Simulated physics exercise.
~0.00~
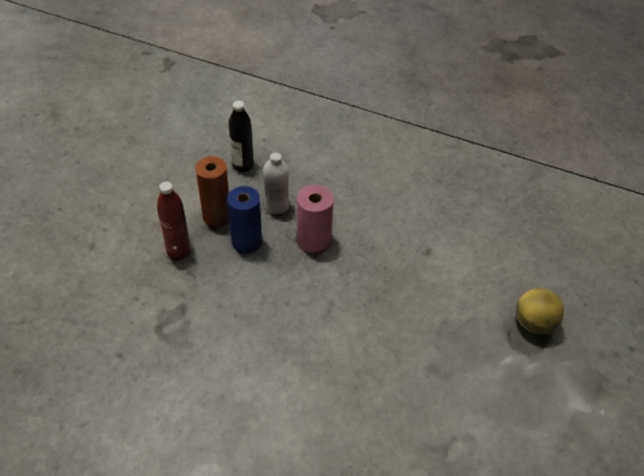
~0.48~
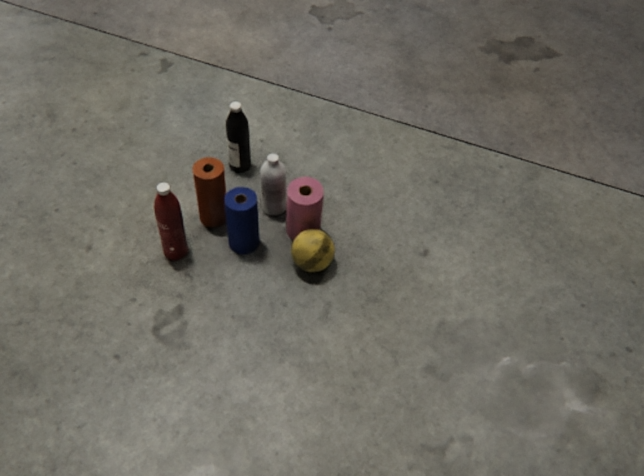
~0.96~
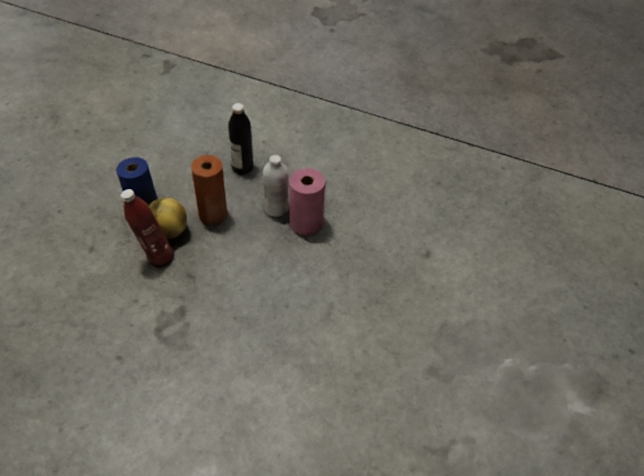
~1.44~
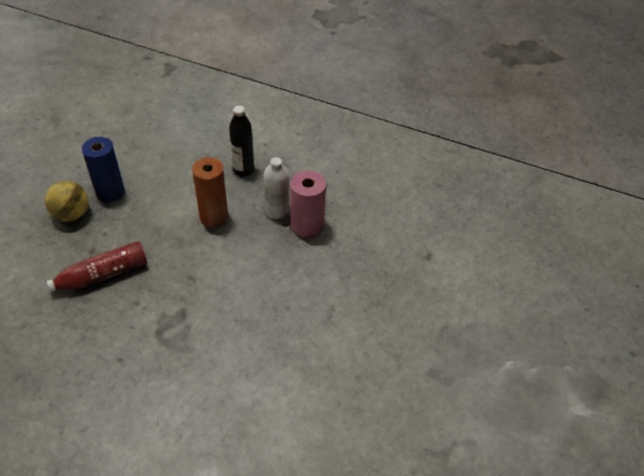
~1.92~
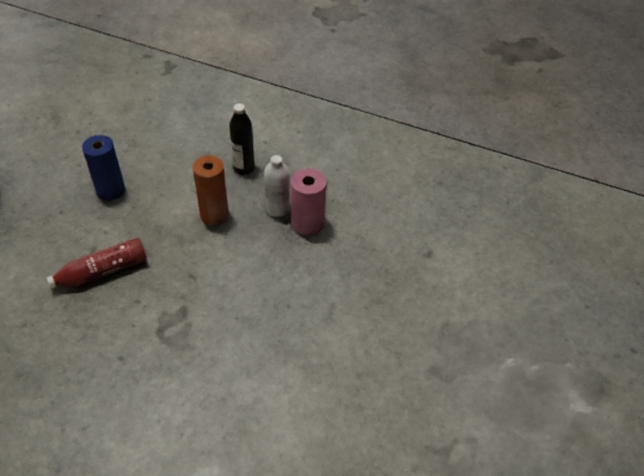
A yellow ball rolls left, shifts the pink and blue rolls, and topples the red bottle.
